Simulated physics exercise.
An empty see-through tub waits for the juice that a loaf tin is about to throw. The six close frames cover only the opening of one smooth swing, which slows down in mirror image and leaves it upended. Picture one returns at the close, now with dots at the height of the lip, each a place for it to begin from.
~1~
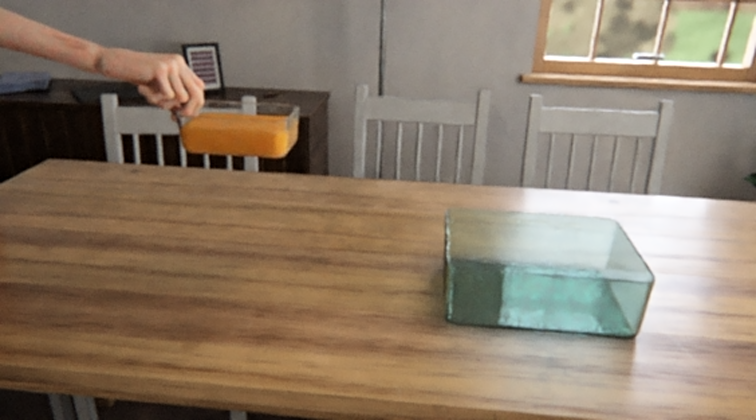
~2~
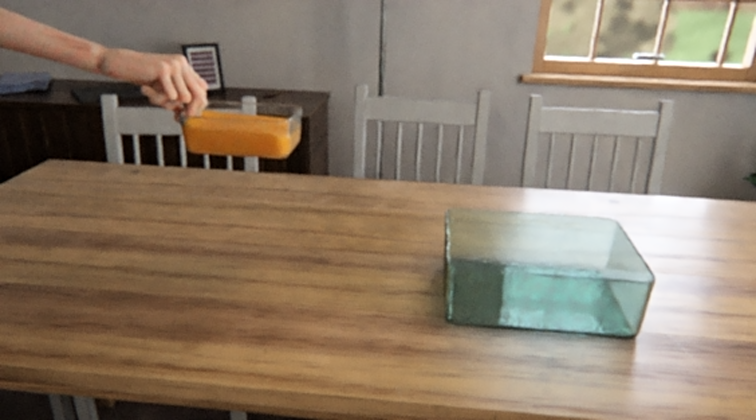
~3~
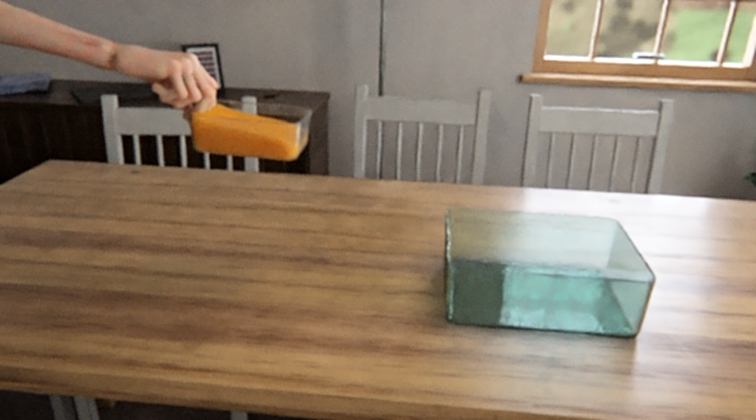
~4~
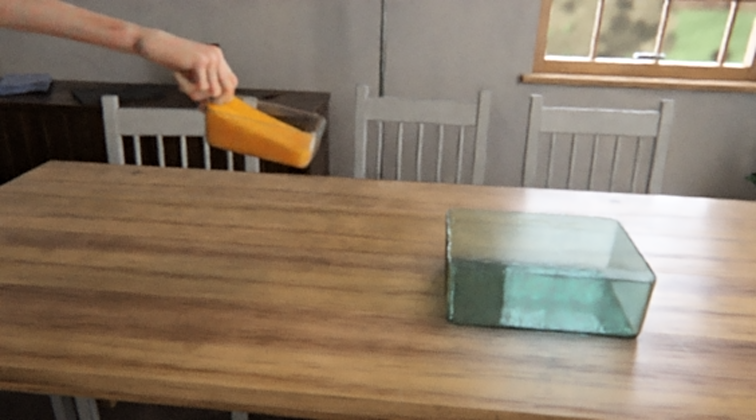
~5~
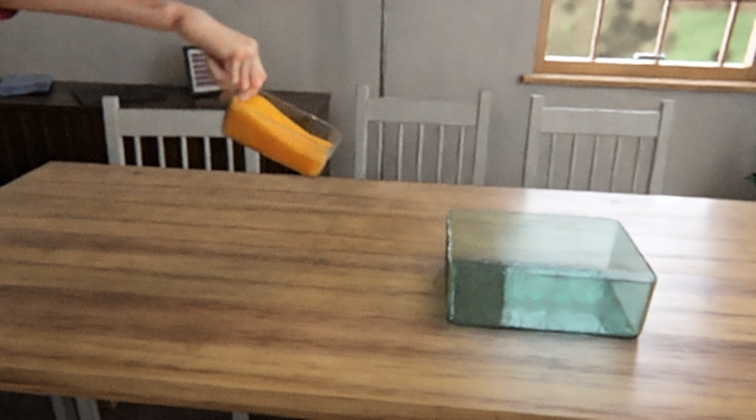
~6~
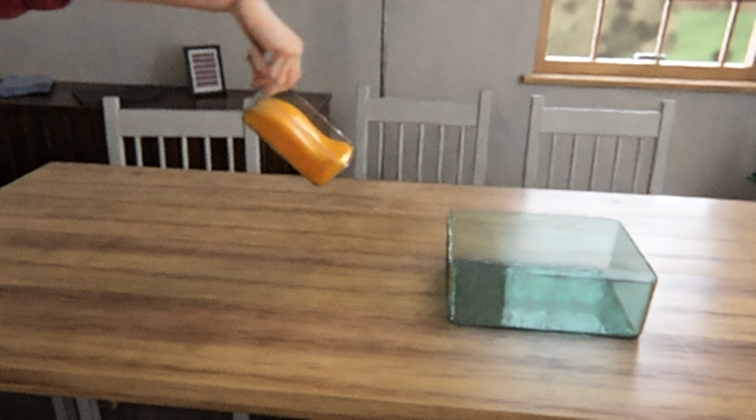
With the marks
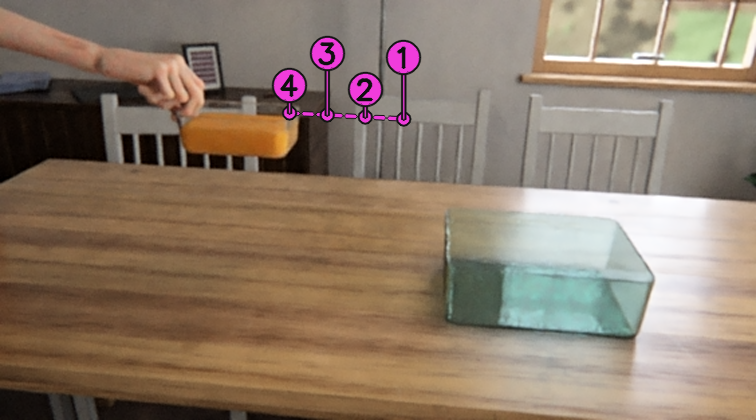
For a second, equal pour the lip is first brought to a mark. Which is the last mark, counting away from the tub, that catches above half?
I would pick dot 3.
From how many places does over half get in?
Three.
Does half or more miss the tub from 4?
Yes.
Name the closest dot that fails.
4 it is.
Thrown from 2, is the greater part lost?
No, that is safe.
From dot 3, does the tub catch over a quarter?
Yes.
On the marked copy, 1 at (403, 119); 2 at (365, 117); 3 at (327, 115); 4 at (289, 113).
Choosing 1, about 82 % lands in the tub, 3 % falls short and 15 % goes beside or beyond.
Choosing 2, about 77 % lands in the tub, 13 % falls short and 10 % goes beside or beyond.
Choosing 3, about 71 % lands in the tub, 22 % falls short and 6 % goes beside or beyond.
Choosing 4, about 14 % lands in the tub, 80 % falls short and 6 % goes beside or beyond.
